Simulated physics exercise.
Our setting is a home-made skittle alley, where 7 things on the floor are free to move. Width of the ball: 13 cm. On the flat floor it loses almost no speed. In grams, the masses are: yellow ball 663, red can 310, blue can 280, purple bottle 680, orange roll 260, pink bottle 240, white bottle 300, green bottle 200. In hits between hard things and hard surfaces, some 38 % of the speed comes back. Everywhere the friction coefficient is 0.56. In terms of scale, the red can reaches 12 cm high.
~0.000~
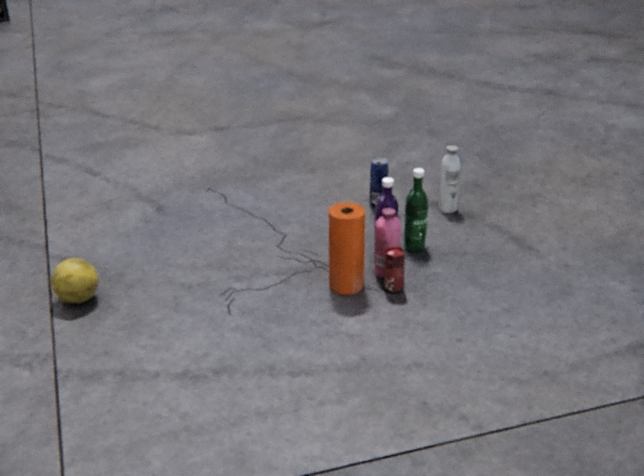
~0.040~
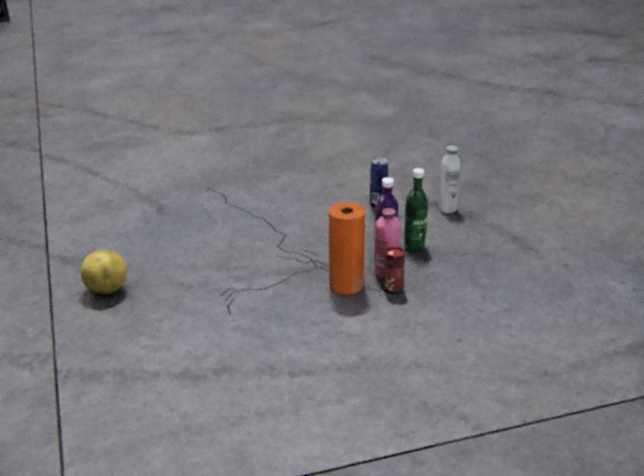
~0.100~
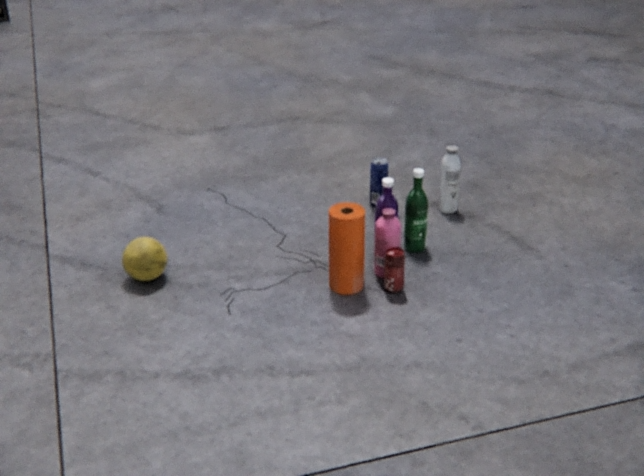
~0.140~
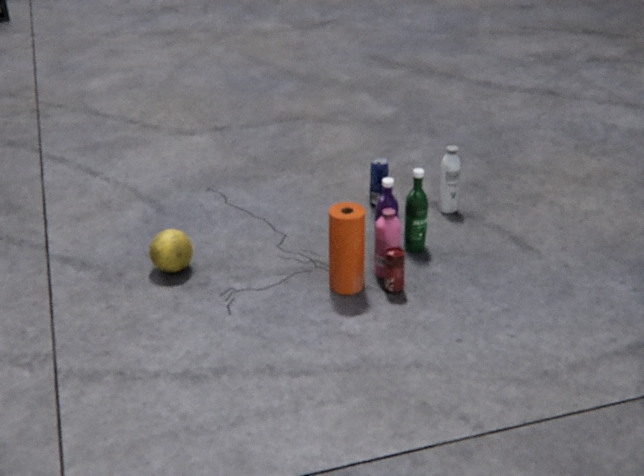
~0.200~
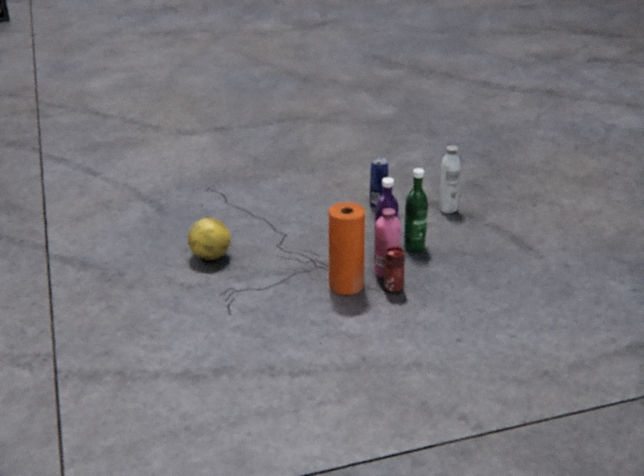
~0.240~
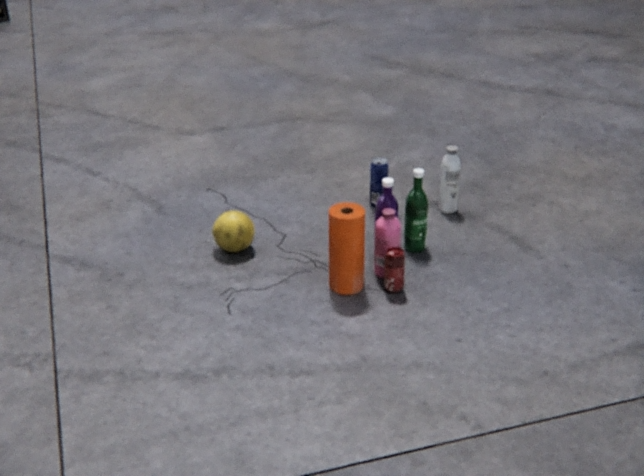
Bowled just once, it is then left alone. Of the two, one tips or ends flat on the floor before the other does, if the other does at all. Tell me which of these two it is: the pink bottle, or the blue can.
Of the two, it is the latter.
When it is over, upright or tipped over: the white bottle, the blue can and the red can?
Well, the white bottle holds steady, the blue can tumbles down, and the red can holds steady.
By 0.64 s, ball 112 cm along; yellow ball near (391, 177); blue can tilted 71° near (450, 176).
By 1.34 s, ball 179 cm along; yellow ball near (505, 122); blue can on its side near (478, 183).
By 2.14 s, yellow ball near (604, 75); blue can on its side near (480, 184).
When it is over (2.7 s), lying over on the floor, blue can; the other 6 within 8 cm of the start. End places, in pixels of the last picture, pink bottle near (388, 242), blue can near (480, 184). Pink bottle was never lost; blue can went at 0.60 s.
